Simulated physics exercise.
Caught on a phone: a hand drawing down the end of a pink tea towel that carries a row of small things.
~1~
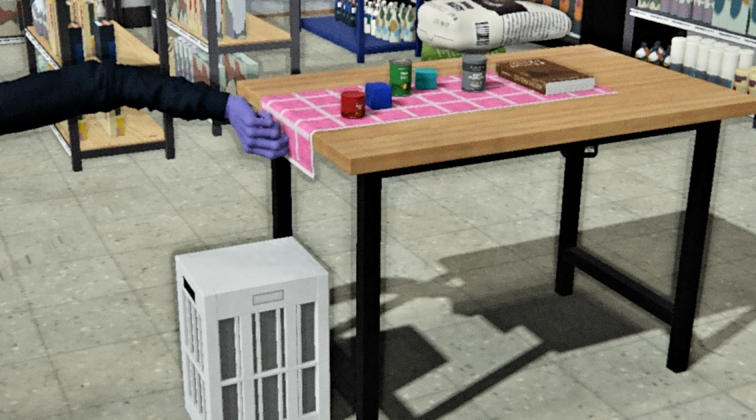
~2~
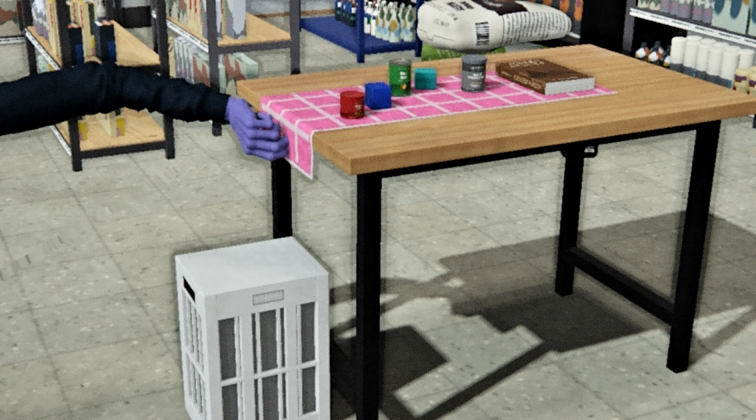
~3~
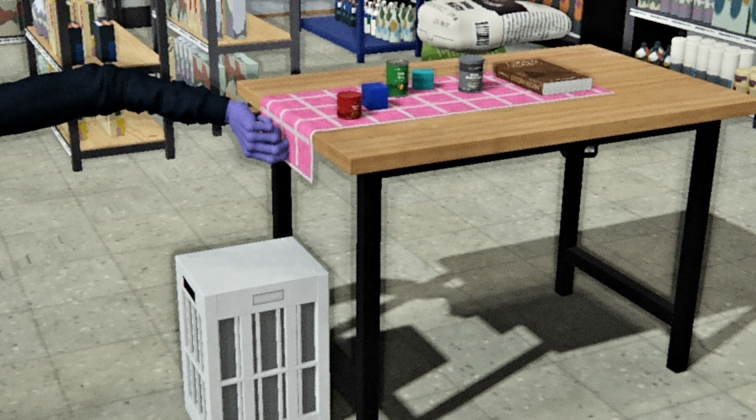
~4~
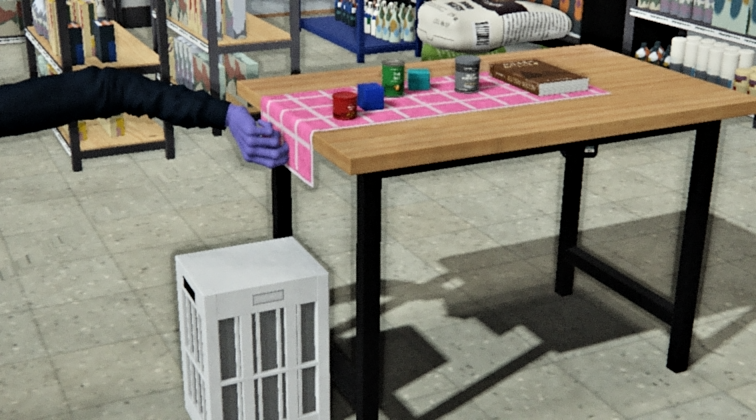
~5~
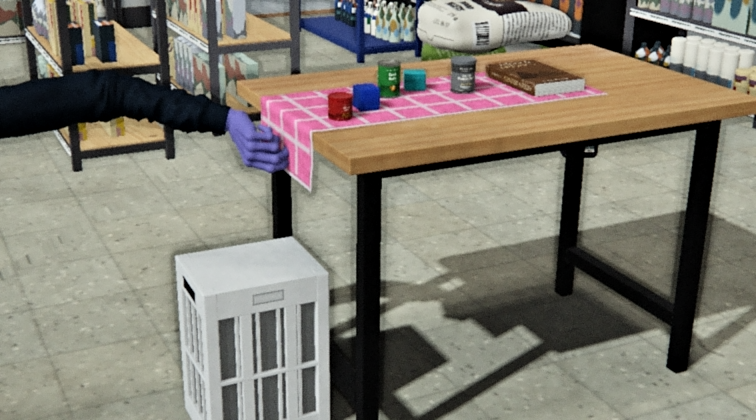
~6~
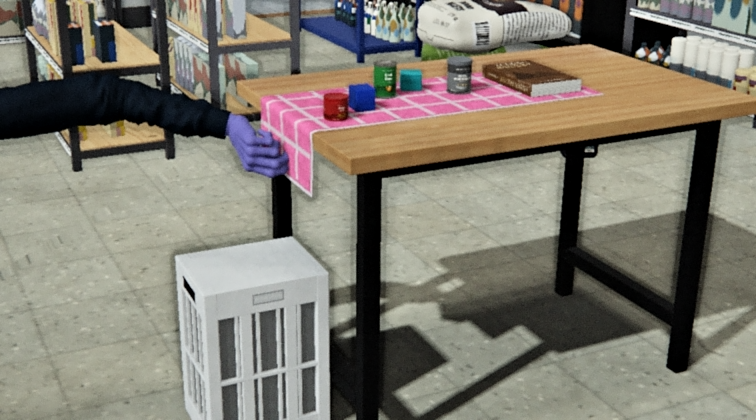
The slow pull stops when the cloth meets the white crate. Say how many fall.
The table loses two.
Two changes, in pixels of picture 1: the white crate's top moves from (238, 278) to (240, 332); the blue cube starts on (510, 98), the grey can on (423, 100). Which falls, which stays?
The blue cube keeps its place on top, the grey can goes over.
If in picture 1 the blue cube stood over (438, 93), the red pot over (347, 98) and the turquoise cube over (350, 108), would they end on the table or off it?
The blue cube survives, the red pot tumbles off, the turquoise cube tumbles off.
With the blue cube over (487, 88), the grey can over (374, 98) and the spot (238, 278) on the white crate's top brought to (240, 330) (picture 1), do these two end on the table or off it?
The blue cube stays on, the grey can comes down.
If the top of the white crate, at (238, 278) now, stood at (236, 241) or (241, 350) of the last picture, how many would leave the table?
In that case 1 and 4.
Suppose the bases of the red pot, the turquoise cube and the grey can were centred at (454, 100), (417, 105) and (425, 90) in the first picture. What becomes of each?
The red pot remains up; the turquoise cube survives; the grey can does not fall.
Early on, hem near (285, 229); red pot gone.
Midway, hem on the crate; red pot and blue cube gone.
Finally, hem on the crate; red pot and blue cube gone. The count of fallen things is two.
